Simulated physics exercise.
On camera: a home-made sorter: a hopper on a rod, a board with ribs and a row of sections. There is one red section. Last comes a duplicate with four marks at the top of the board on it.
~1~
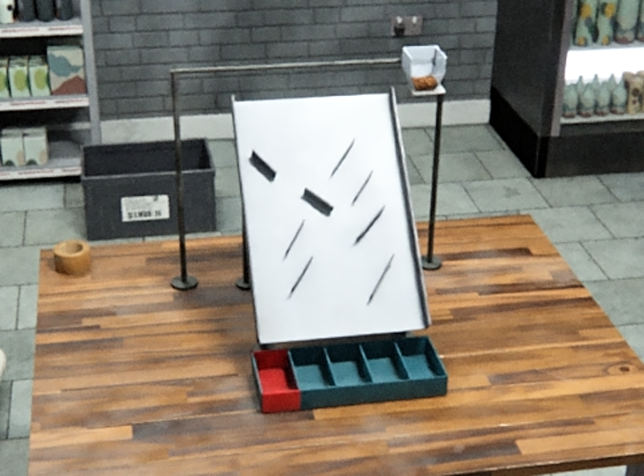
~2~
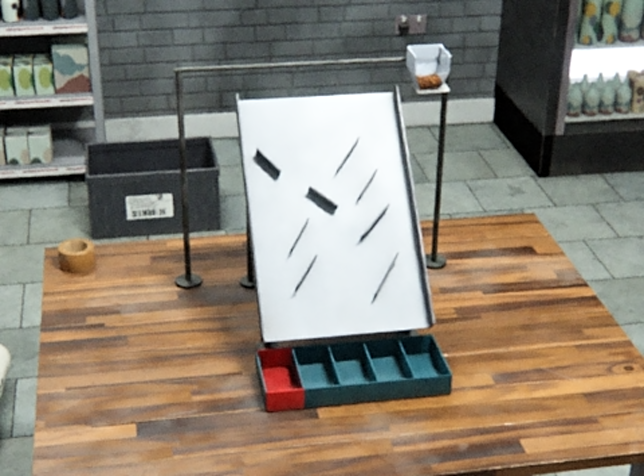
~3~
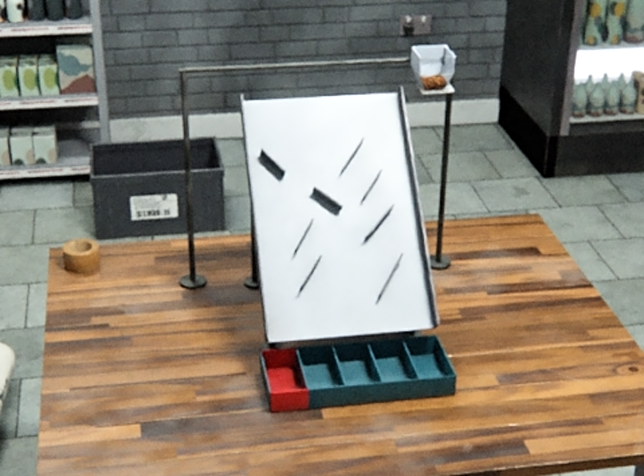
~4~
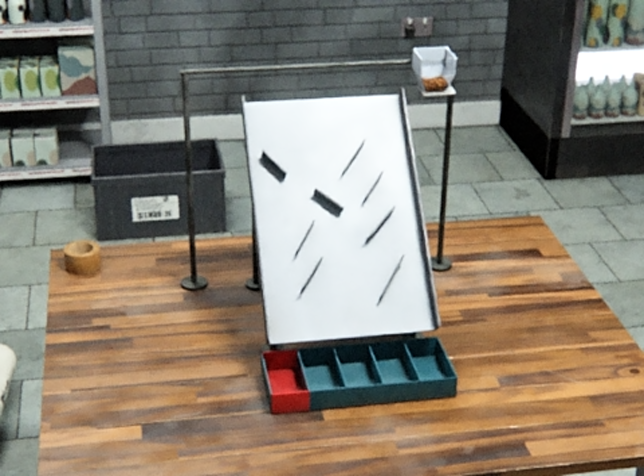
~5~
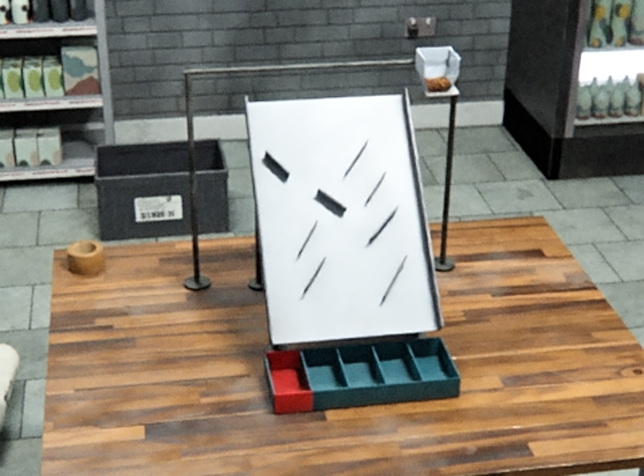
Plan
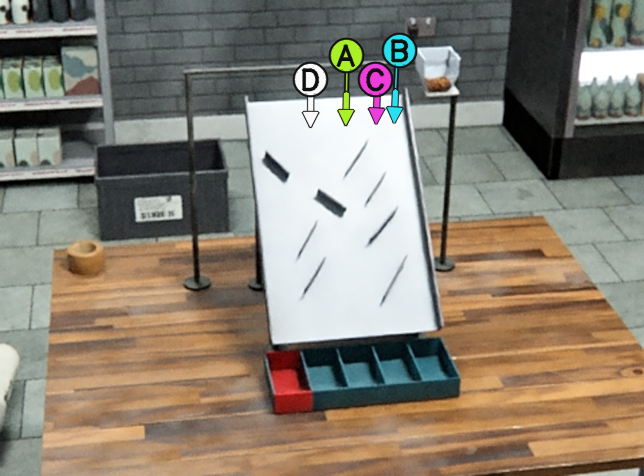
The view drifts slightly left while the hopper, ribbed white board and red-ended tray stay still.
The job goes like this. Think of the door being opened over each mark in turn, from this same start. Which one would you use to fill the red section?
D beats the others.
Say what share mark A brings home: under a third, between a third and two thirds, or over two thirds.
Under a third.
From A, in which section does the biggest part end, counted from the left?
The third.
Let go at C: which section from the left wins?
The fifth from the left.
On the marked copy, mark A meets the board at (345, 119); mark B meets the board at (394, 117); mark C meets the board at (376, 118); mark D meets the board at (310, 121).
For mark A, a stray few in the red section, nearly all in other sections, a small part outside the box.
For mark B, a stray few in the red section, nearly all in other sections, a stray few outside the box.
For mark C, none in the red section, nearly all in other sections, a stray few outside the box.
For mark D, about a third in the red section, about two thirds in other sections.
